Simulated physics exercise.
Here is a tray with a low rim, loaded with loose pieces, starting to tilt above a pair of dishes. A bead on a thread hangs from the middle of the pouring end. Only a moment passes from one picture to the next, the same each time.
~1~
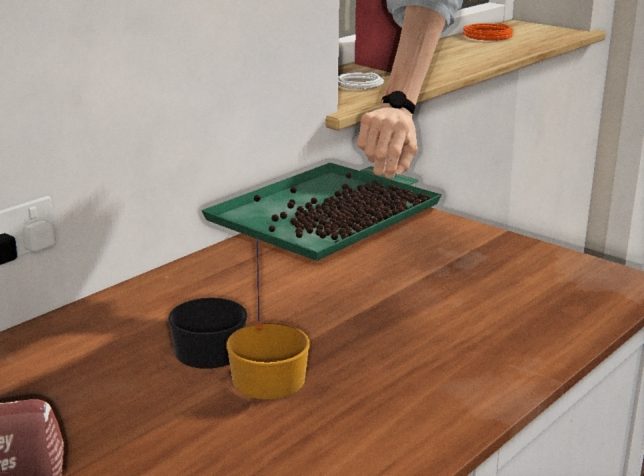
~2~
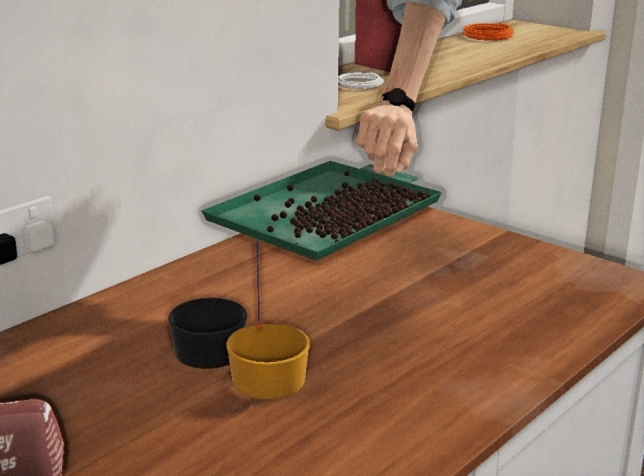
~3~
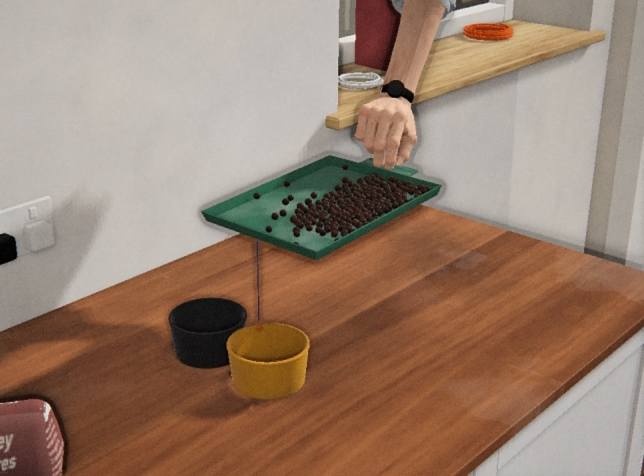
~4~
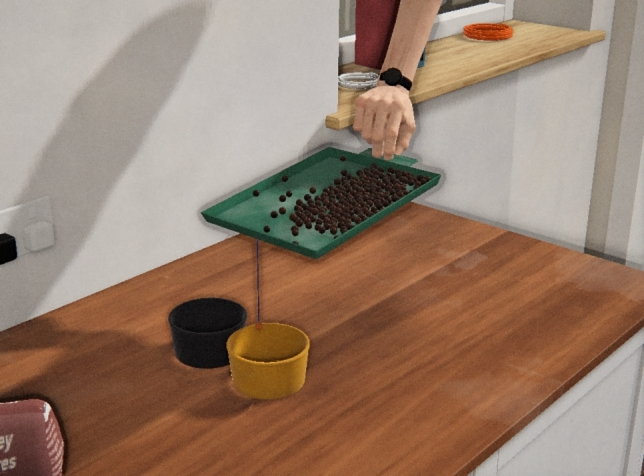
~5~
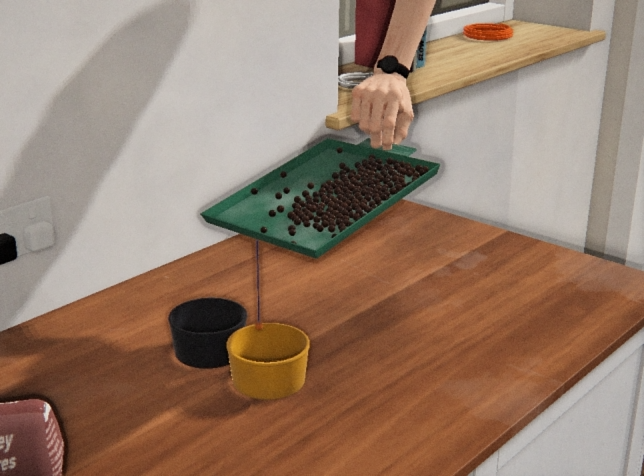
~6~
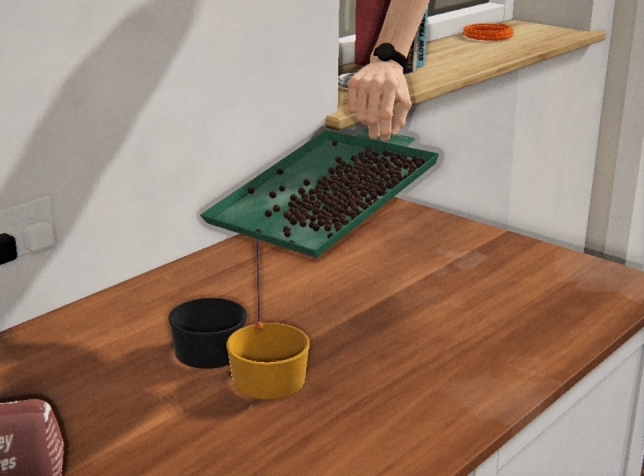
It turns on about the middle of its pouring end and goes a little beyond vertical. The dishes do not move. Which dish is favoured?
The left one ends fuller.
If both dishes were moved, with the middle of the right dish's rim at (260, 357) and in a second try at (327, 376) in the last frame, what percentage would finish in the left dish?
In turn 60 and 30 in a hundred.
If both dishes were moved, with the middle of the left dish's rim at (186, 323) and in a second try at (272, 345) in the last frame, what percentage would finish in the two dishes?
About 90 and 20 per cent.
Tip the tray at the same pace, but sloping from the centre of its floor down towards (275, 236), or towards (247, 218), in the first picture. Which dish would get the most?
One: The right-hand dish. Two: The dish on the left.
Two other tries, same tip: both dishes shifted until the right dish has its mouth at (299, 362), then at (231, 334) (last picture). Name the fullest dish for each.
One: The left dish. Two: The right dish.
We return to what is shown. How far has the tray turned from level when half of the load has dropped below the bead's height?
Around 75° of tilt.
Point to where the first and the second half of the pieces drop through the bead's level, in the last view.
The first part at (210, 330); the rest at (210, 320).
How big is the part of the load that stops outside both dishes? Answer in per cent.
About 50 per cent.
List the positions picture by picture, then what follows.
The first picture shows corners of the pouring end at (206, 210) and (317, 250), level; middle of the load at (359, 209), chocolate balls; left dish at (180, 344); right dish at (240, 373); bead on its thread at (259, 326).
The second picture shows corners of the pouring end at (206, 210) and (317, 250), level; middle of the load at (359, 208).
The third picture shows corners of the pouring end at (206, 211) and (316, 249), tipped barely, lowest at the left corner; middle of the load at (359, 204).
The fourth picture shows corners of the pouring end at (206, 212) and (316, 249), tipped a little, lowest at the left corner; middle of the load at (358, 198), a stray few on the move.
The fifth picture shows corners of the pouring end at (205, 213) and (315, 248), tipped a little, lowest at the left corner; middle of the load at (356, 192), a small part on the move.
The sixth picture shows corners of the pouring end at (205, 214) and (314, 248), tipped a little, lowest at the left corner; middle of the load at (352, 188), nearly all on the move; left dish at (180, 344); right dish at (240, 373).
Soon, tray tipped steeply; about two thirds on the tray; a small part in the right dish; a small part in the left dish; a small part outside both; a small part in the air.
A while on, tray tipped right over; about a quarter in the right dish; about a third in the left dish; about half outside both; a stray few in the air.
Towards the end, tray tipped past a quarter turn; about a quarter in the right dish; about a third in the left dish; about half outside both.
Finally, tray tipped past a quarter turn; about a quarter in the right dish; about a third in the left dish; about half outside both.
